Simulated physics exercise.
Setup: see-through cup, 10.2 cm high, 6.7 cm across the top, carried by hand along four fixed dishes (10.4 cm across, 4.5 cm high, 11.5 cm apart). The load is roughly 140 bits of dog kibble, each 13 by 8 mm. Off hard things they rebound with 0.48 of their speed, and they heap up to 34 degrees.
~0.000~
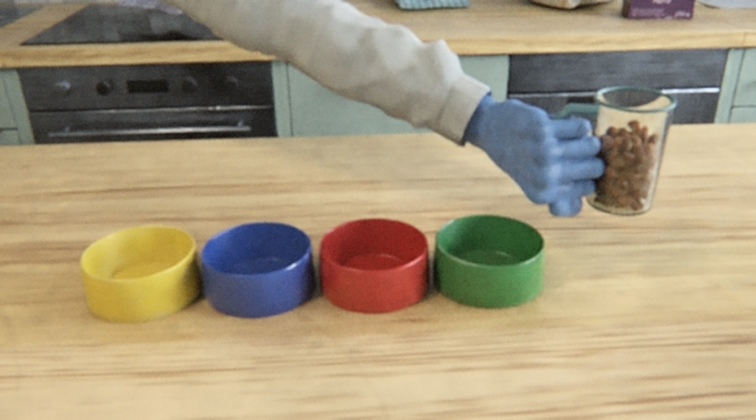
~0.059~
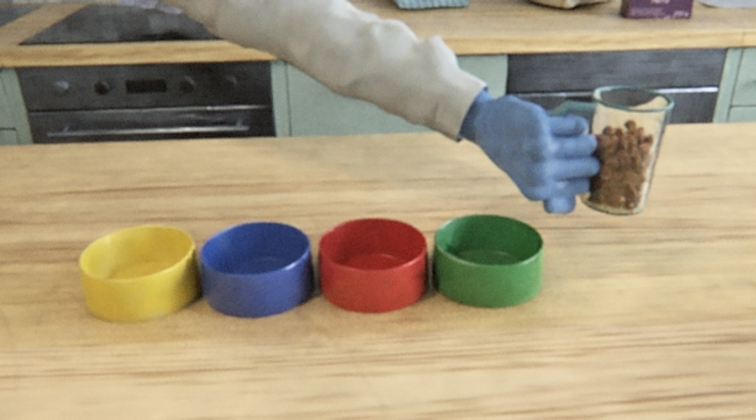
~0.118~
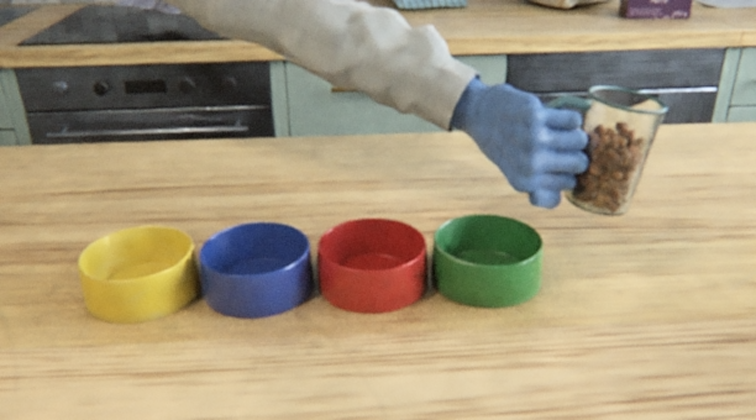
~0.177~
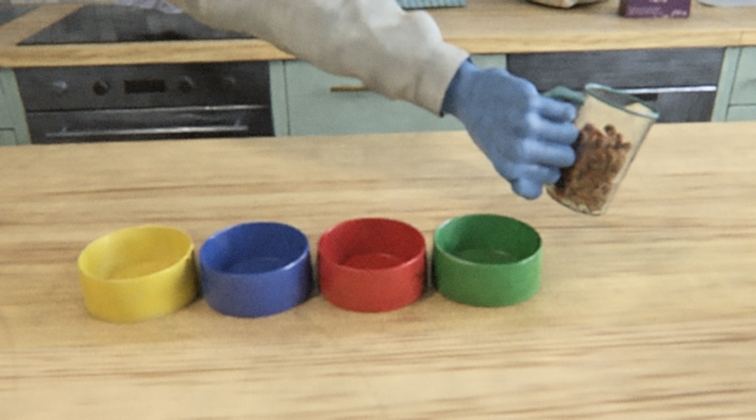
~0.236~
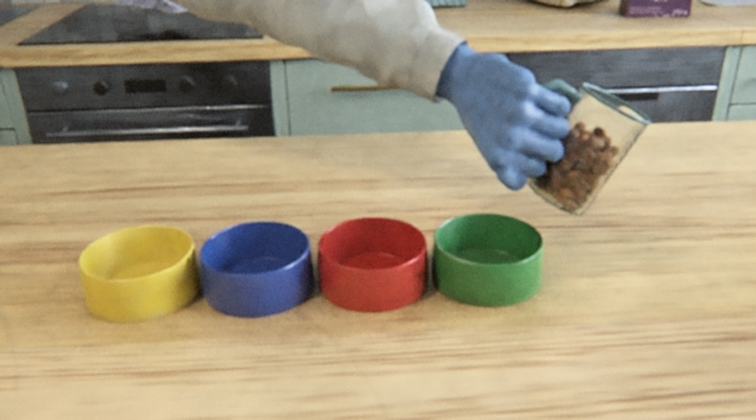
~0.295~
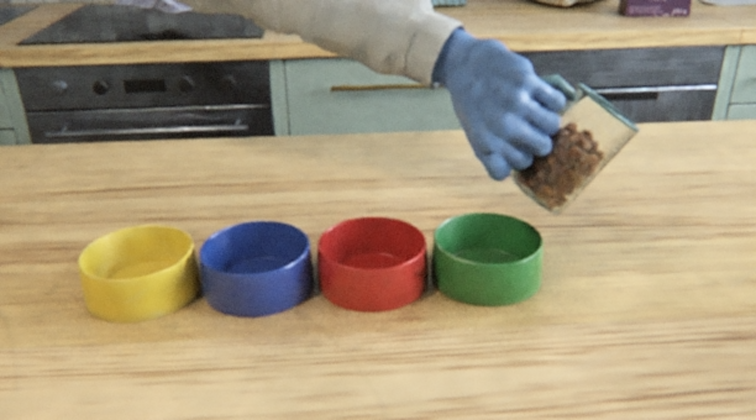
A blue-gloved hand held a see-through cup of brown kibble upright above a wooden counter, then moved it slightly left while tilting it, beside a row of yellow, blue, red and green dishes.
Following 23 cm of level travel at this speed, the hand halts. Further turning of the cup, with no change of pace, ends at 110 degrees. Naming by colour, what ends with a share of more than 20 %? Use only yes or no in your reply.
Red: No; blue: No; green: Yes; yellow: No; counter: No.
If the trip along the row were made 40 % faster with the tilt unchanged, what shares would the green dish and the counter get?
Then: Green 90; counter 0.
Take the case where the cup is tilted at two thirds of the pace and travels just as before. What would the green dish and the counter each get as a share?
Shares: Green dish 80, counter 10.
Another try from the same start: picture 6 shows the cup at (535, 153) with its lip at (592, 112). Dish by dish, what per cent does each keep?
Per cent kept: Red 0, blue 0, green 80, yellow 0.
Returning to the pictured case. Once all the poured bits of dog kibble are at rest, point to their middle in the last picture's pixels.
Approximately (468, 263) in the last view.
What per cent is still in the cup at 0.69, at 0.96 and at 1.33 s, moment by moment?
About 100, 80, 50.
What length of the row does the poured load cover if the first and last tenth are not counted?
6 cm.
After 0.69 s, tilt 94 degrees; cup holds 100 %.
Then, at 0.96 s, tilt 110 degrees; cup holds 80 %, green 20 %.
Then, at 1.33 s, tilt 110 degrees; cup holds 50 %, green 45 %.
At rest (3.2 s), red 0 %, blue 0 %, green 85 %, yellow 0 %, counter 5 %, cup 10 %.
